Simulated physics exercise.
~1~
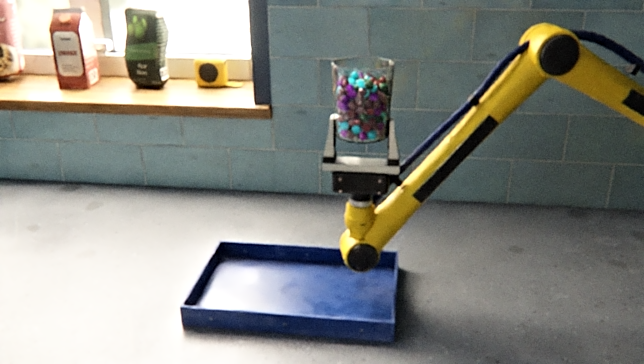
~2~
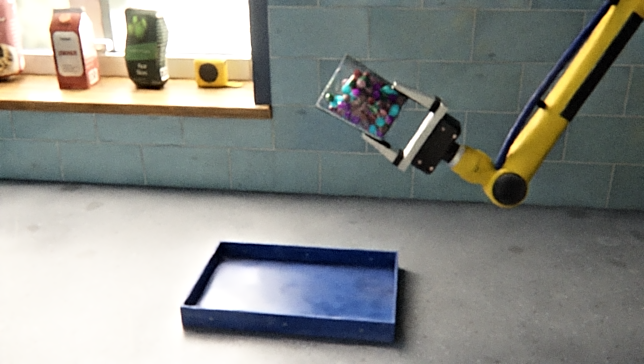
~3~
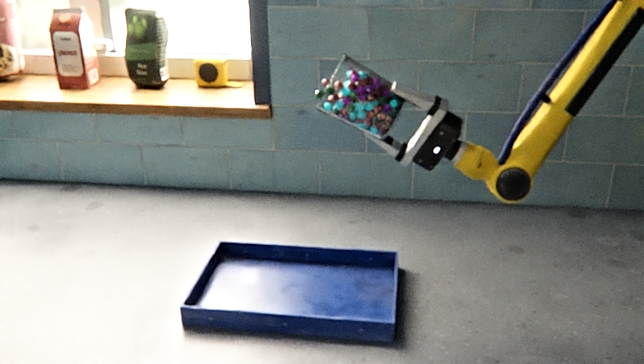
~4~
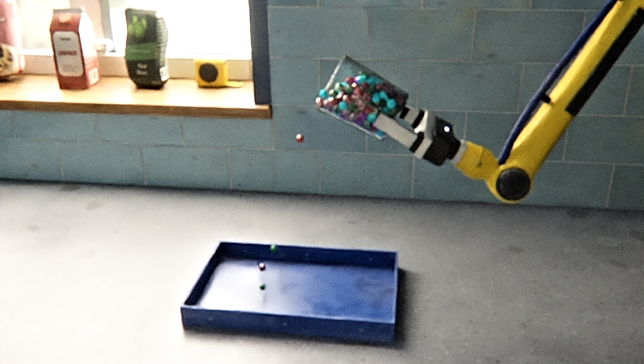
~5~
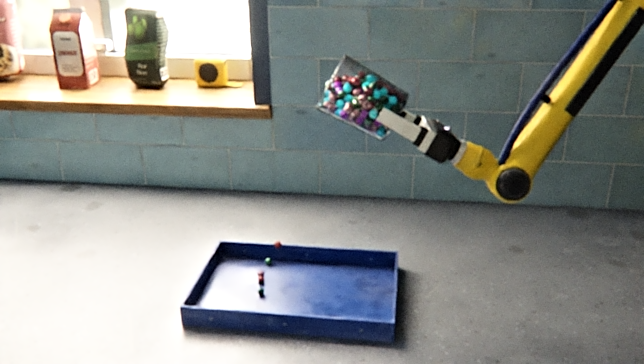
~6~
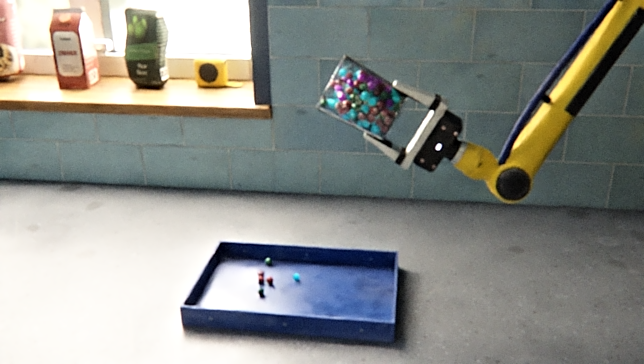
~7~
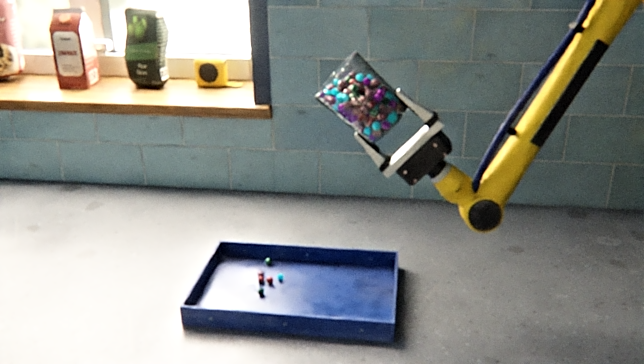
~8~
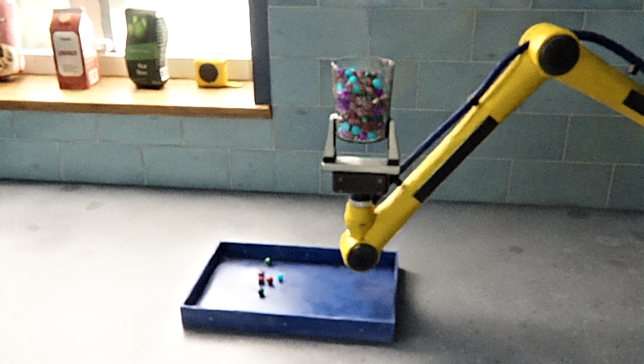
A yellow robot arm tips and twists a beaker, drops a few sweets, then rights it.
